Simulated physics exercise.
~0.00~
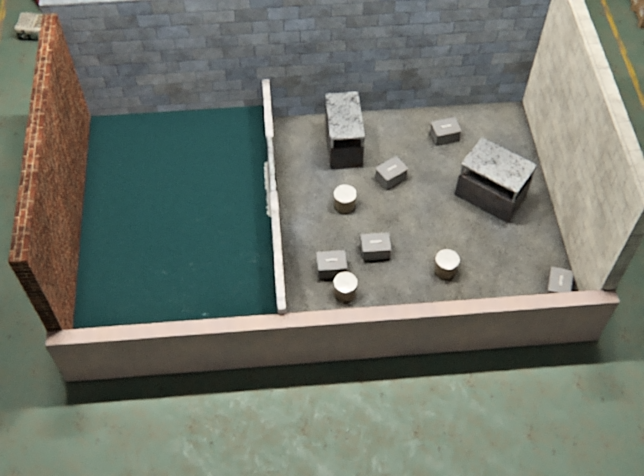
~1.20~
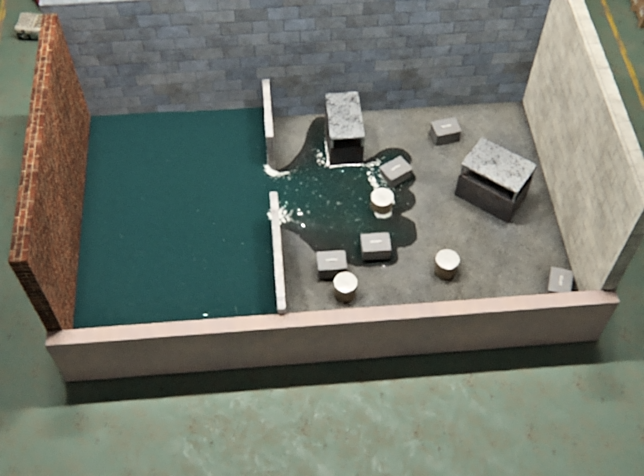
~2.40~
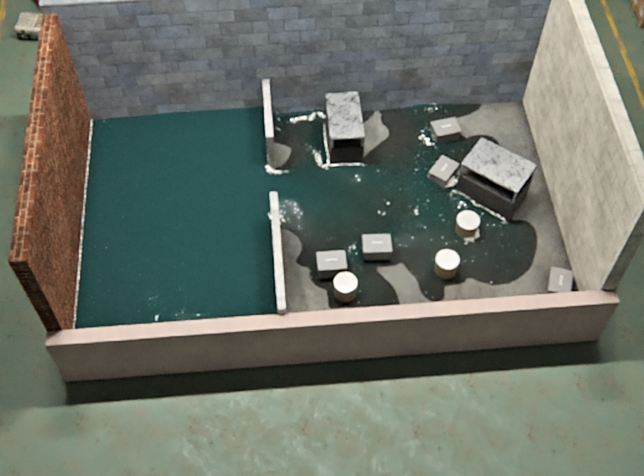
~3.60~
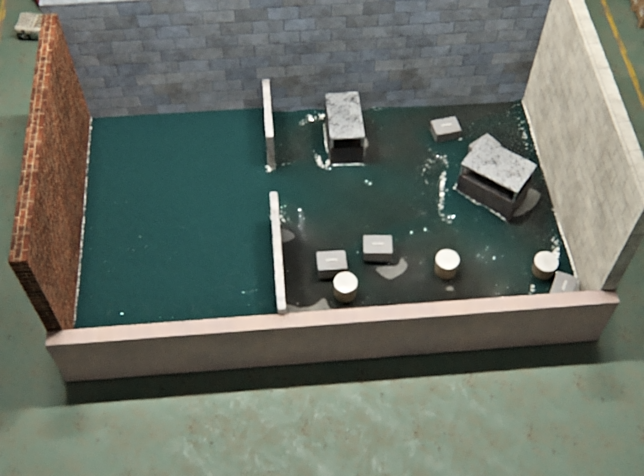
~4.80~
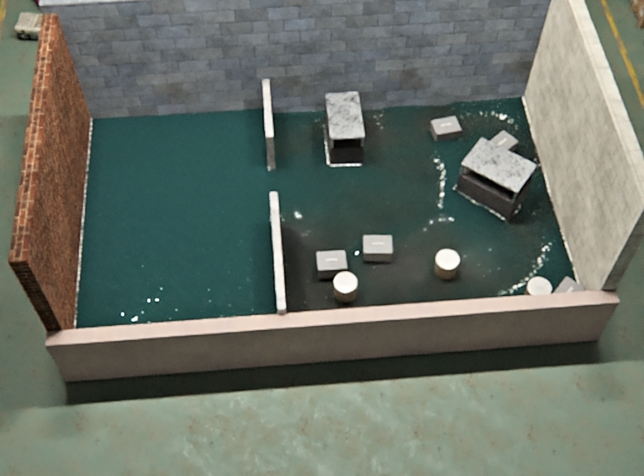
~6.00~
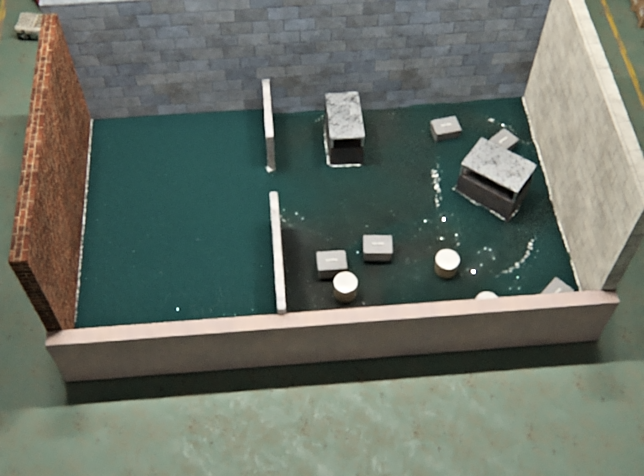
A walled store held dark green water on the left until it burst through a gap in the dividing wall and spread across the dry floor, sweeping a white pail and a grey tote rightward; the pail finally drifted back left along the front wall.
